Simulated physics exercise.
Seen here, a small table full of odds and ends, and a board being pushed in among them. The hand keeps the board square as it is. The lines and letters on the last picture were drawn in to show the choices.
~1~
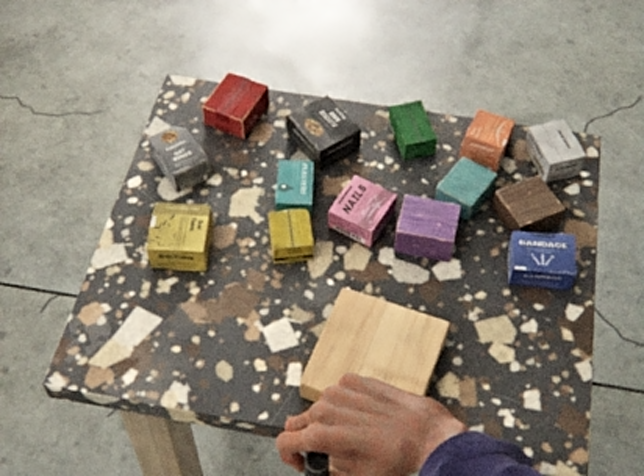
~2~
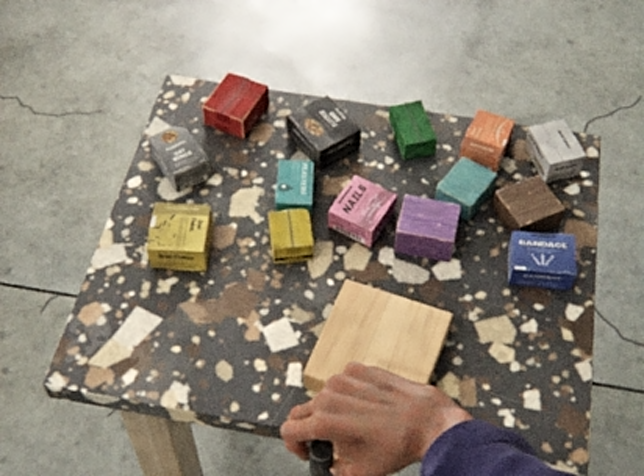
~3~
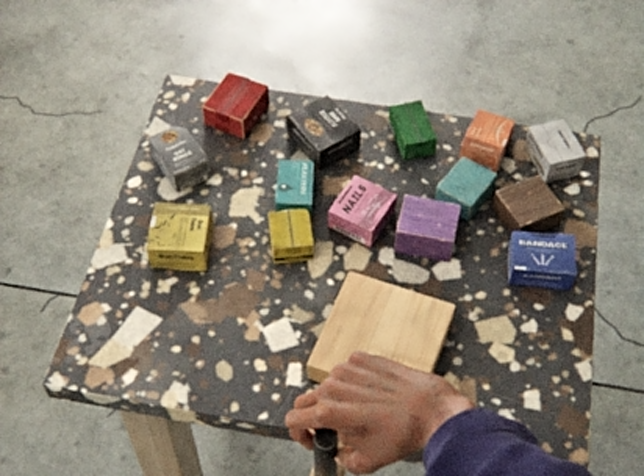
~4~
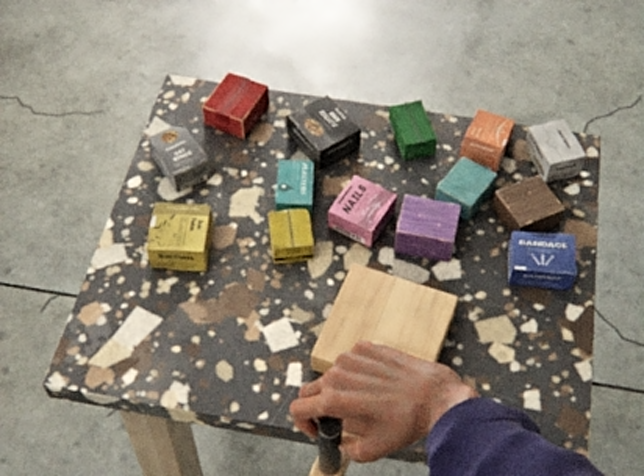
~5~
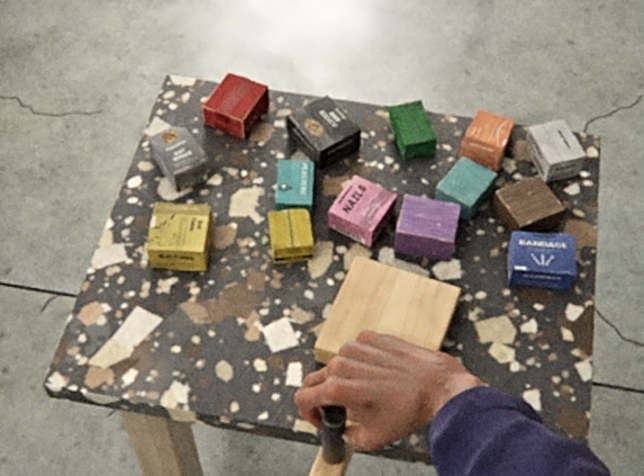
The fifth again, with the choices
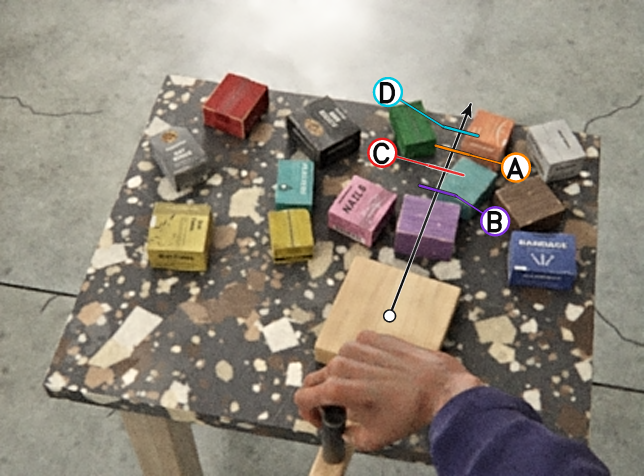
A hand slowly pushes a square wooden board forward on a speckled table toward small colourful boxes.
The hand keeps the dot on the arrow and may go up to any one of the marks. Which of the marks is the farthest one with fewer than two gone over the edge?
It can go as far as B.
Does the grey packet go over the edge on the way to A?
By then, no.
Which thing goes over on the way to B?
The orange box.
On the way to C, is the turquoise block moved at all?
By then, yes.
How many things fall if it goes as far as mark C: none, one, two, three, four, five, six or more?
By then, two.
On the marked copy, A at (453, 150); B at (437, 190); C at (446, 170); D at (460, 131); the arrow from (390, 316) to (471, 104); the white dot at (390, 316).
Taking B. A third of the way, board (408, 274); turquoise block (466, 184); pink box (363, 195).
Two thirds of the way, board (425, 229); orange box (495, 110); turquoise block (479, 145).
When it is over, board (436, 199); orange box over the edge; turquoise block (488, 119); one fallen.
As for the rest, A drops three; C drops two; D drops four.
